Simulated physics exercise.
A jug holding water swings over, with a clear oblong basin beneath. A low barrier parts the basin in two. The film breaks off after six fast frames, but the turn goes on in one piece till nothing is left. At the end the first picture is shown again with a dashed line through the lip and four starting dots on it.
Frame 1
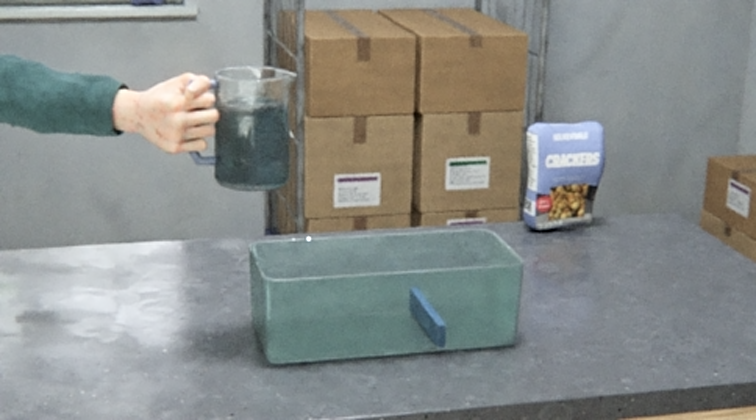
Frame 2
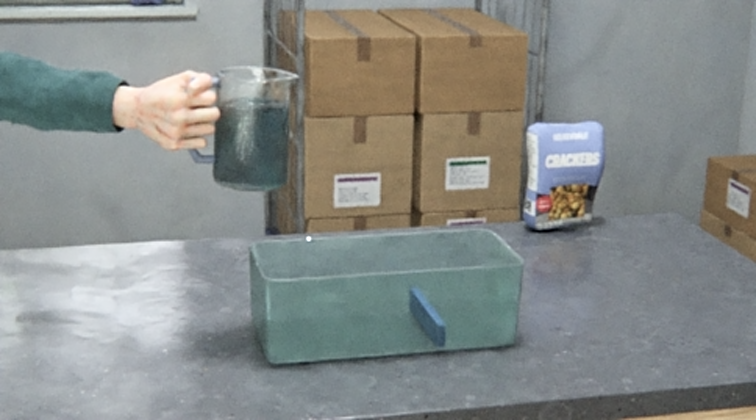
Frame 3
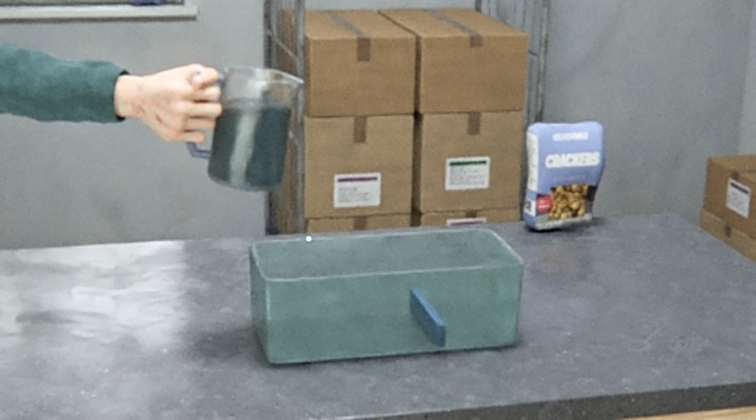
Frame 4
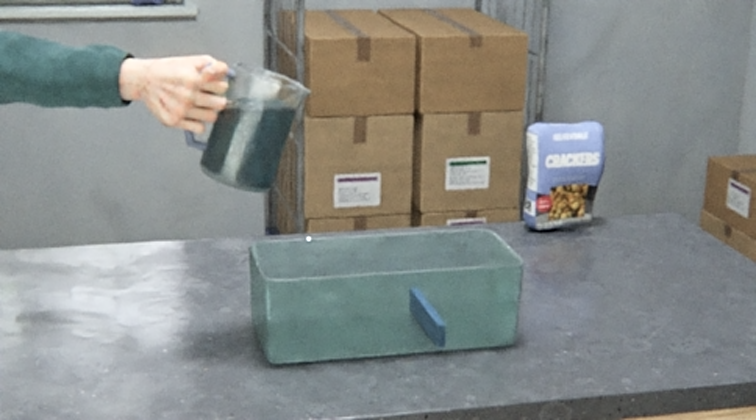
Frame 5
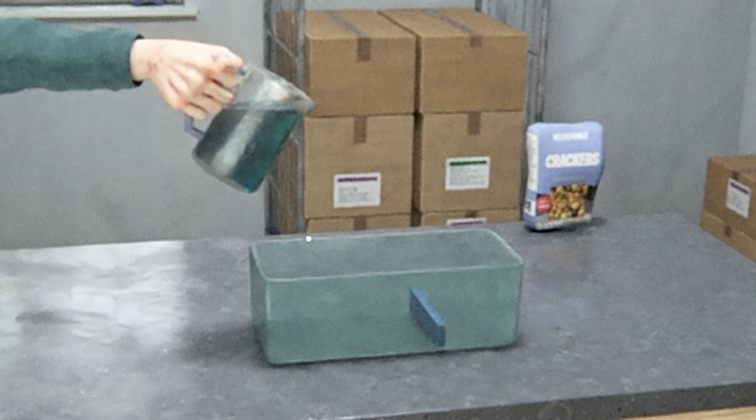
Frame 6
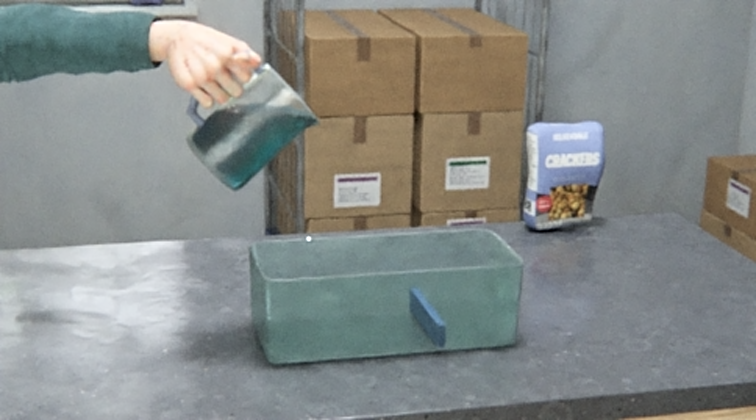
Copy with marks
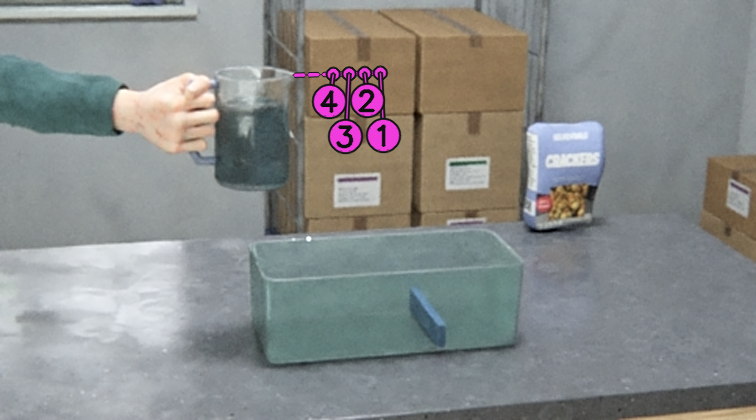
On a grey countertop before stacked cardboard boxes and a bag of crackers, a hand in a green sleeve holds a clear jug of dark water upright above a clear oblong basin. The hand then tilts the jug to the right, slowly at first, then more steeply, with the water still inside.
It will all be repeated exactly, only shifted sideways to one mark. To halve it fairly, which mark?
Go for 2.
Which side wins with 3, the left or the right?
More ends on the left.
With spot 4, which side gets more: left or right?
More ends on the left.
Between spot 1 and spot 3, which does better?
It is 1.
In magenta, 1 at (380, 73); 2 at (364, 73); 3 at (349, 73); 4 at (333, 74).
For spot 1, about 22 % ends left of the wall and 74 % right of it; 4 % is lost outside.
For spot 2, about 52 % ends left of the wall and 46 % right of it.
For spot 3, about 81 % ends left of the wall and 11 % right of it; 7 % is lost outside.
For spot 4, about 87 % ends left of the wall and 8 % right of it; 6 % is lost outside.
